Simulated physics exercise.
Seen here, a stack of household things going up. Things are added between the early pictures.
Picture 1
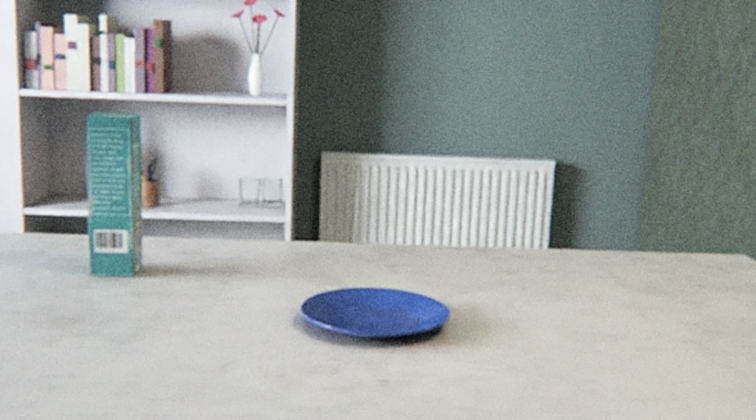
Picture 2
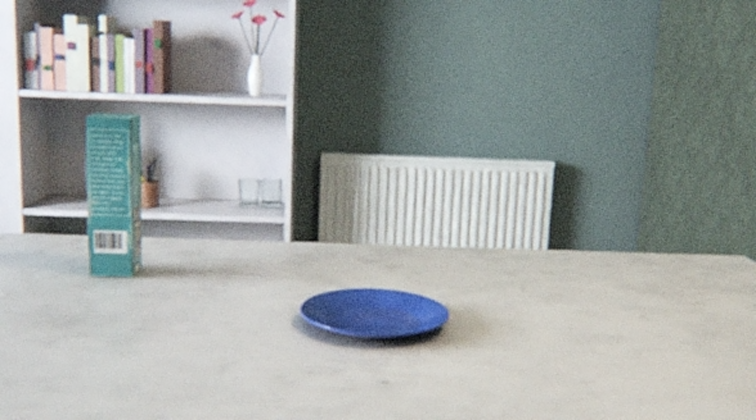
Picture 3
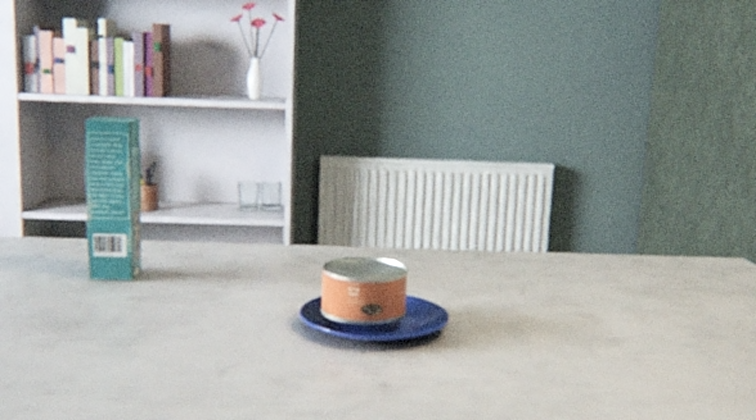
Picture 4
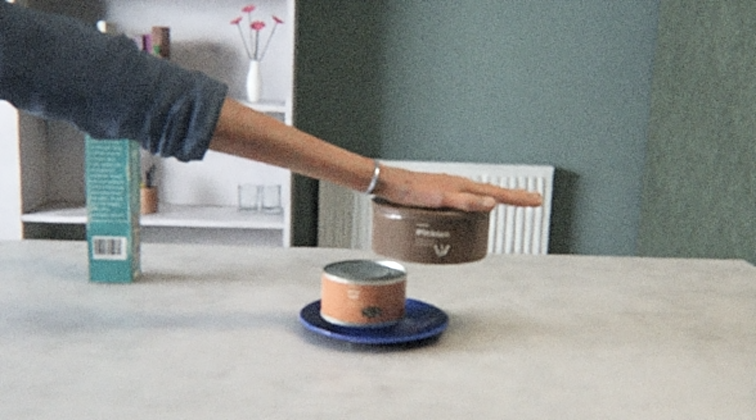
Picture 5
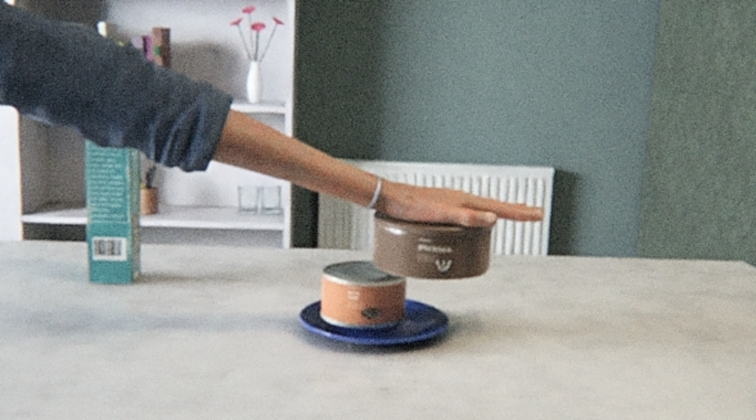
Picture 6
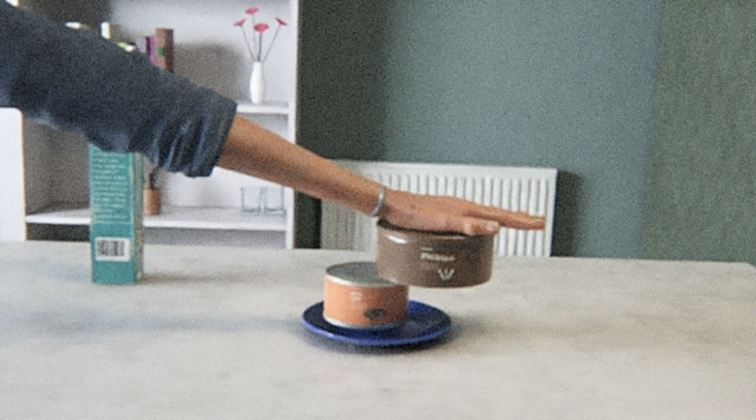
The clip shows a blue plate on a table near a turquoise carton; an orange tub appears on the plate, then a hand reaching in from the left lowers a brown tub slightly to the orange tub's upper right.
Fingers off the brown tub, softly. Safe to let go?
In the end the pile loses its balance.
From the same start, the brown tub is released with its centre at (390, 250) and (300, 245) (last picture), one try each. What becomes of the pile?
First, it keeps its balance; second, it comes apart.
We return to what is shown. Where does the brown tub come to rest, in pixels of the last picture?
Around (445, 275).
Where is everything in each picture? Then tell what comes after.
The last thing is not in view yet; turquoise carton (116, 194), in the first picture.
The last thing is not in view yet; blue plate (374, 317), in the second picture.
The last thing is not in view yet; orange tub (364, 290), in the third picture.
On its way; brown tub (431, 227); turquoise carton (114, 201), in the fourth picture.
On its way; brown tub (432, 241), in the fifth picture.
In place under the hand; brown tub (435, 249); orange tub (367, 294), in the sixth picture.
Then, 0.40 s past the last view, brown tub now fallen.
Then, 1.70 s past the last view, nothing new.
Finally, fallen, brown tub; the other 3 still in place. Final places as the last picture's camera would see them, brown tub near (445, 275). The pile comes apart.
